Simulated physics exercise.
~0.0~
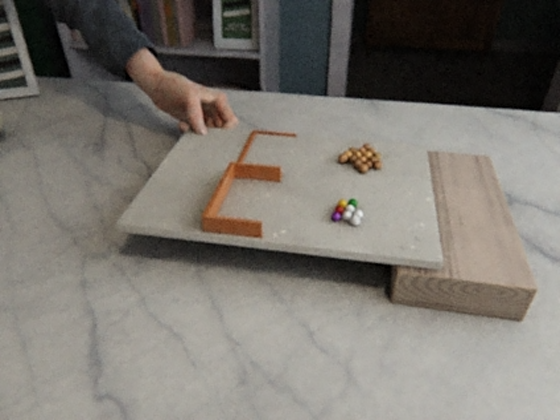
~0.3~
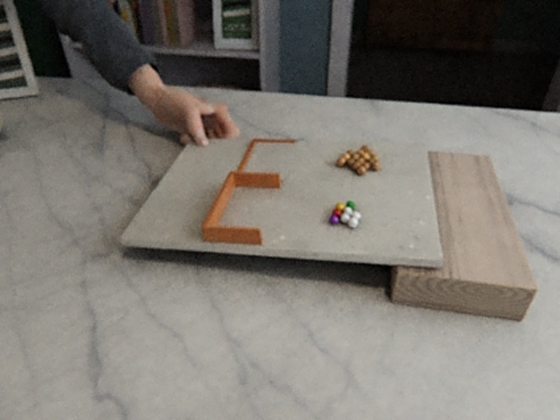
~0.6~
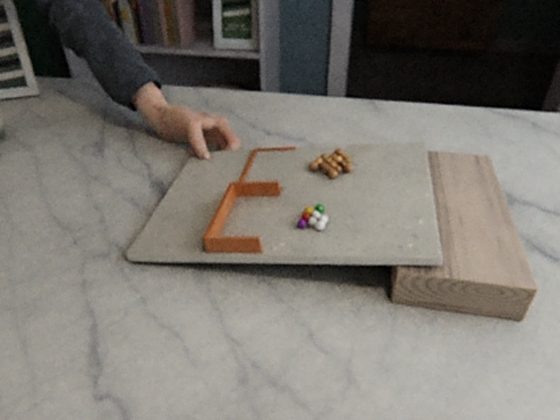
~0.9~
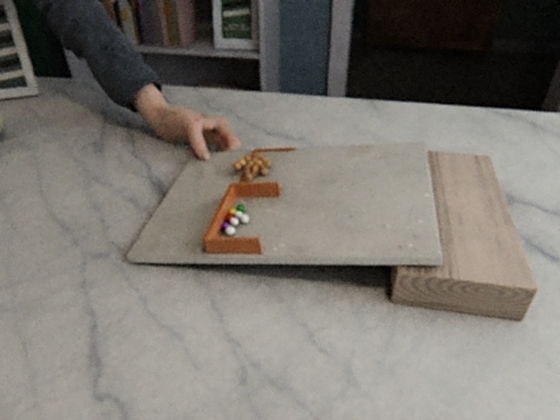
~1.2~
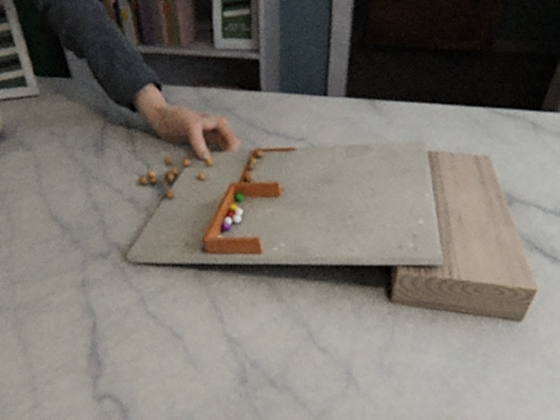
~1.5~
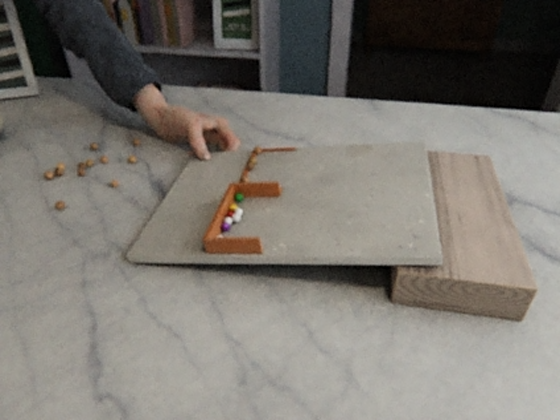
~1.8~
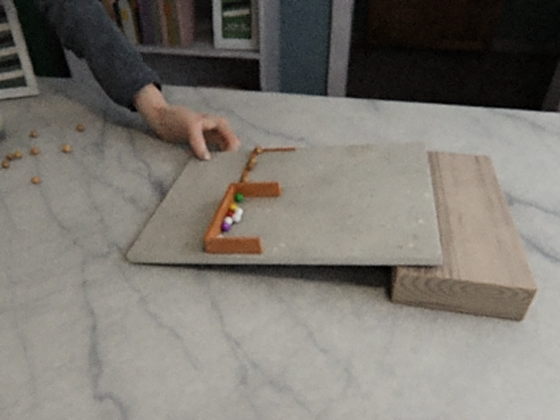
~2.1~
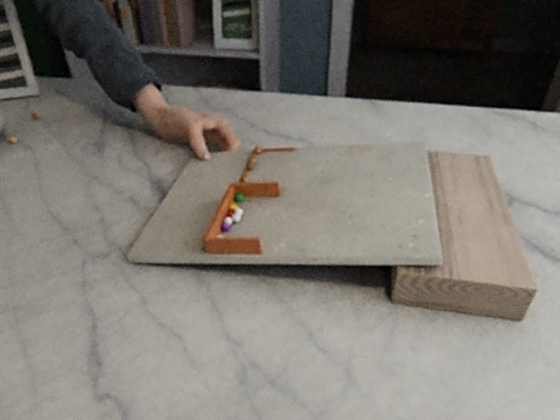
Two heaps of small beads, one brown and one multicoloured, slide left down a grey board as a hand lowers its left end; the coloured beads gather behind the front orange barrier, while most brown ones spill past theirs and roll left across the marble counter.
